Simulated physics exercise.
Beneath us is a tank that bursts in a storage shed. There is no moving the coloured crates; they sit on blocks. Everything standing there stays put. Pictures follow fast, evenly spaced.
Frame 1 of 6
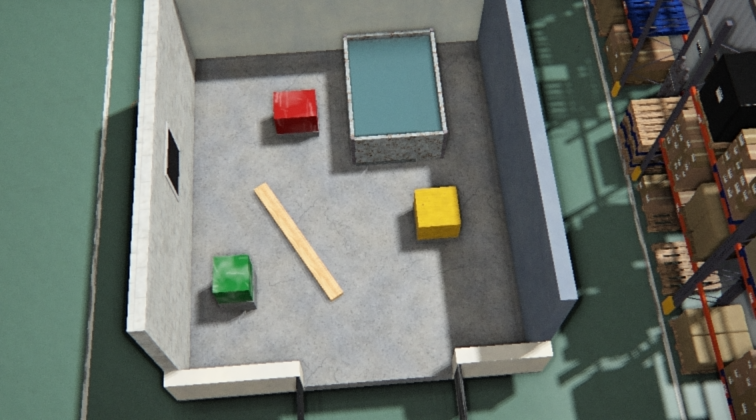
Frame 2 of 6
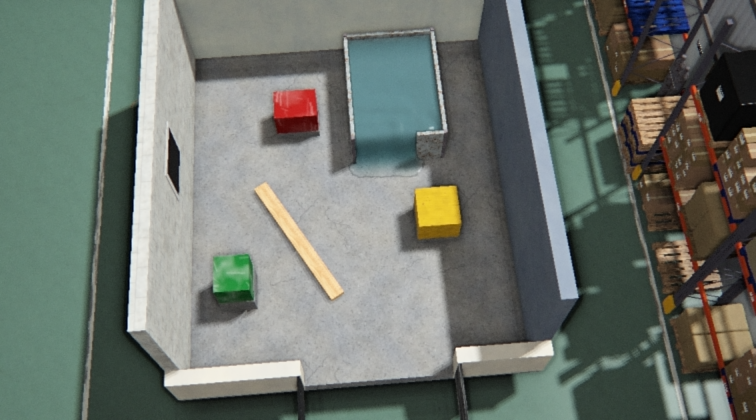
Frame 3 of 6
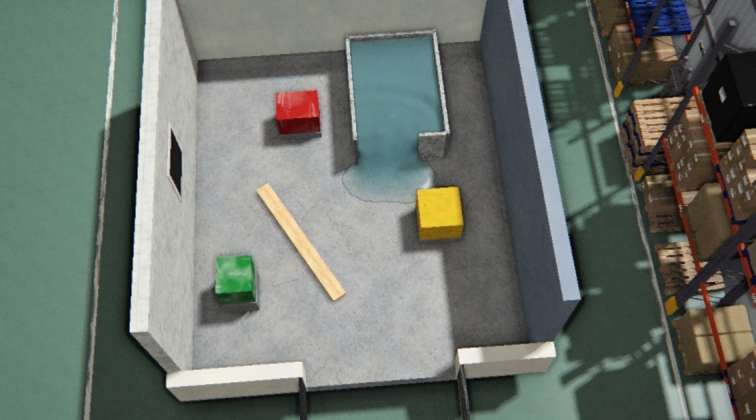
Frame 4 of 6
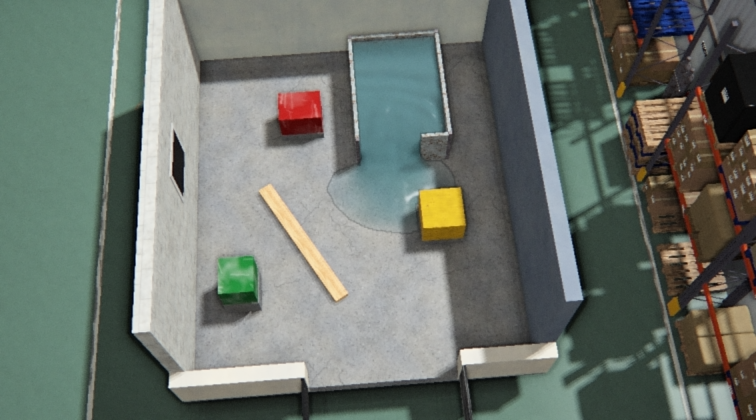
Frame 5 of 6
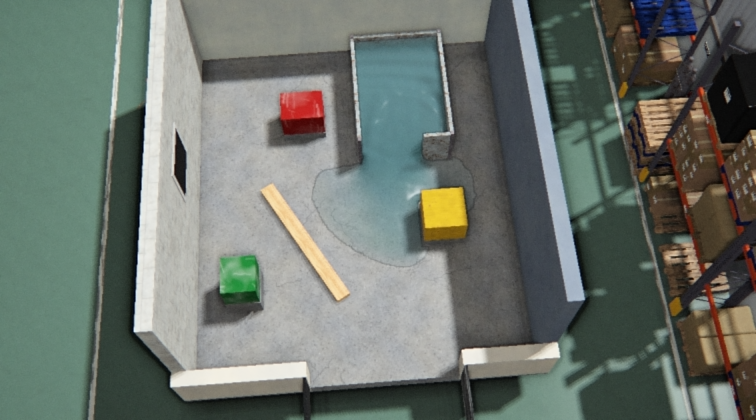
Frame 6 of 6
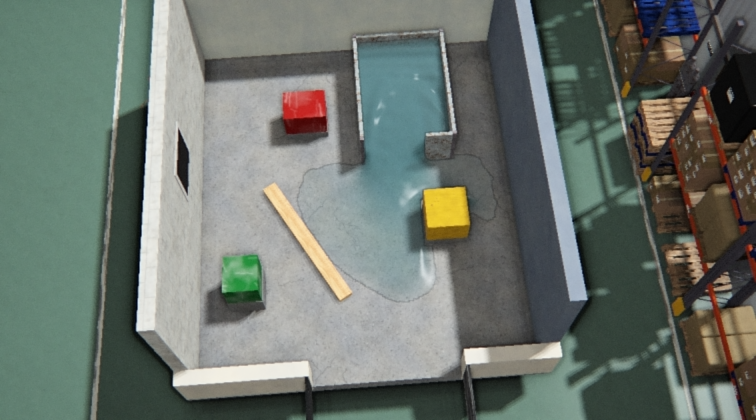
A tank of water bursts open and water spreads across the floor around a yellow crate.
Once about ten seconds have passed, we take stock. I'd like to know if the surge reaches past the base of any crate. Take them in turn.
In the end the yellow crate is caught by the water; the red crate is safe from the water; the green crate is safe from the water.
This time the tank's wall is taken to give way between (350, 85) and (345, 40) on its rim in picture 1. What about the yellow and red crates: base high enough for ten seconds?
As I see it, yellow stays clear and red is doused.
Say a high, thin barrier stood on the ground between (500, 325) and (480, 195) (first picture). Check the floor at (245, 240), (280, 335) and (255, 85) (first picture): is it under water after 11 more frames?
As listed: Under water, awash, no water.
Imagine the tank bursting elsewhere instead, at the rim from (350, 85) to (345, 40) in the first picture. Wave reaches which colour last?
It's the yellow one.
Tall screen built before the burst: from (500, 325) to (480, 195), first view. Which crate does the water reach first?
Answer: The crate marked yellow.
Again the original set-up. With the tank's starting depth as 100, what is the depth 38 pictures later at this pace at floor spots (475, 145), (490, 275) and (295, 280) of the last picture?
In the order asked, some 4, 6 and 4 in a hundred.
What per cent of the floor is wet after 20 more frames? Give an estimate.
Some 65 in a hundred.
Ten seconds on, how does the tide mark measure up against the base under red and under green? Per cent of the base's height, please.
About 30 % and 30 %.
A moment on, water covers 35 % of the floor; the yellow crate water round its plinth, the red crate not reached, the green crate not reached.
Next, water covers 55 % of the floor; the yellow crate water round its plinth, the red crate not reached, the green crate water round its plinth.
Then, water covers 65 % of the floor; the yellow crate water round its plinth, the red crate water round its plinth, the green crate water round its plinth.
Later, water covers 85 % of the floor; the yellow crate water round its plinth, the red crate water round its plinth, the green crate water round its plinth.
In the end, water covers 100 % of the floor; the yellow crate was topped, the red crate stayed above the water, the green crate stayed above the water.
